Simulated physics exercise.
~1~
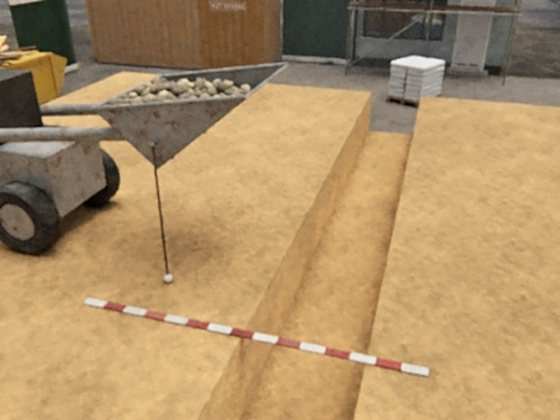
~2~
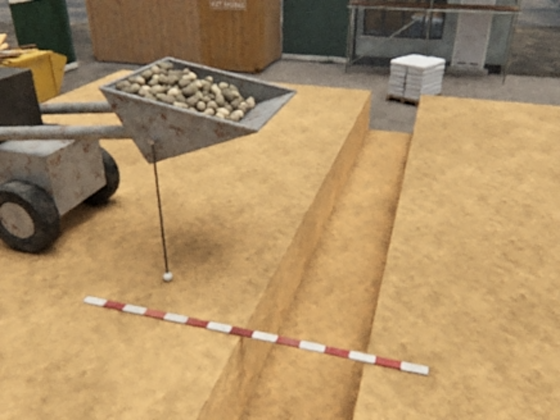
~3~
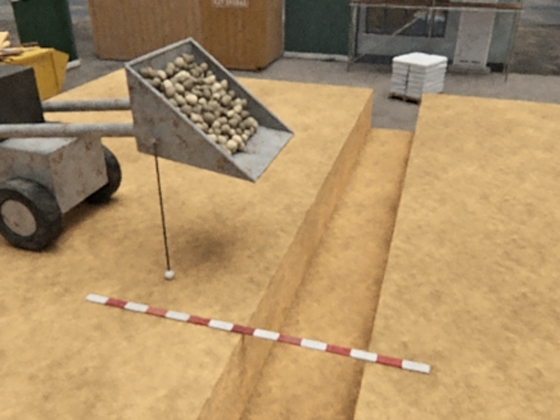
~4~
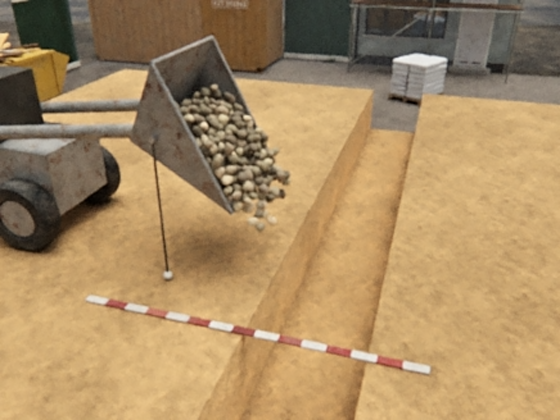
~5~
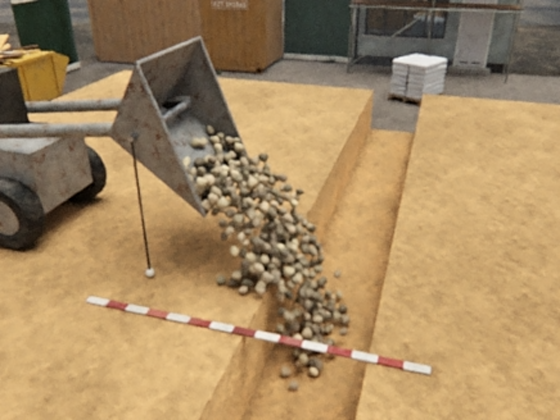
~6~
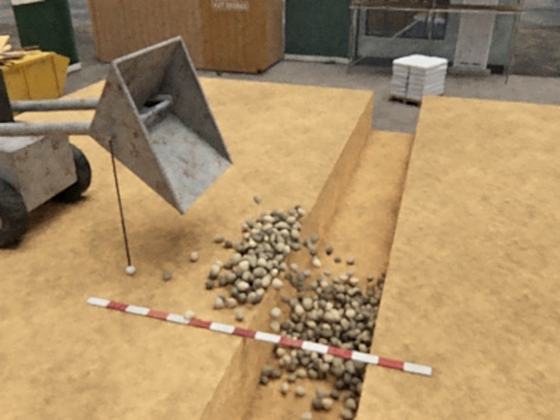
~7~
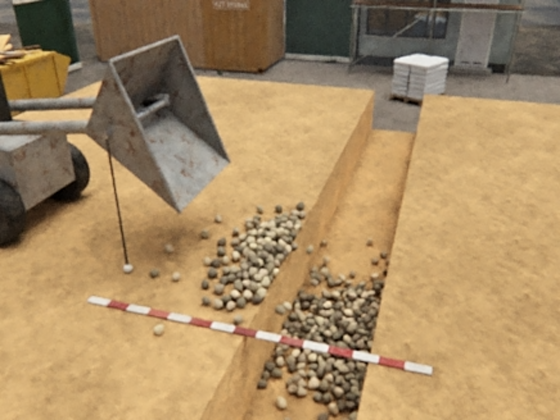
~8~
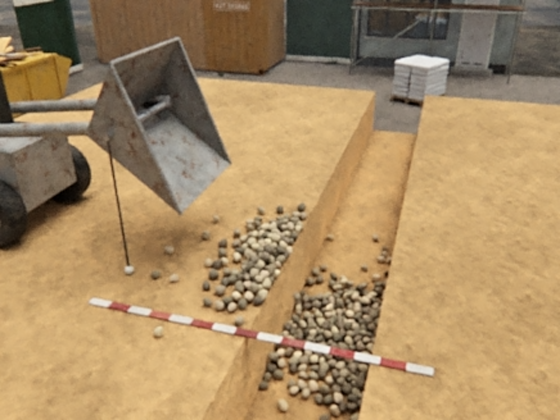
On sandy ground, a loader tips stones partly into a trench, backs away and stops.
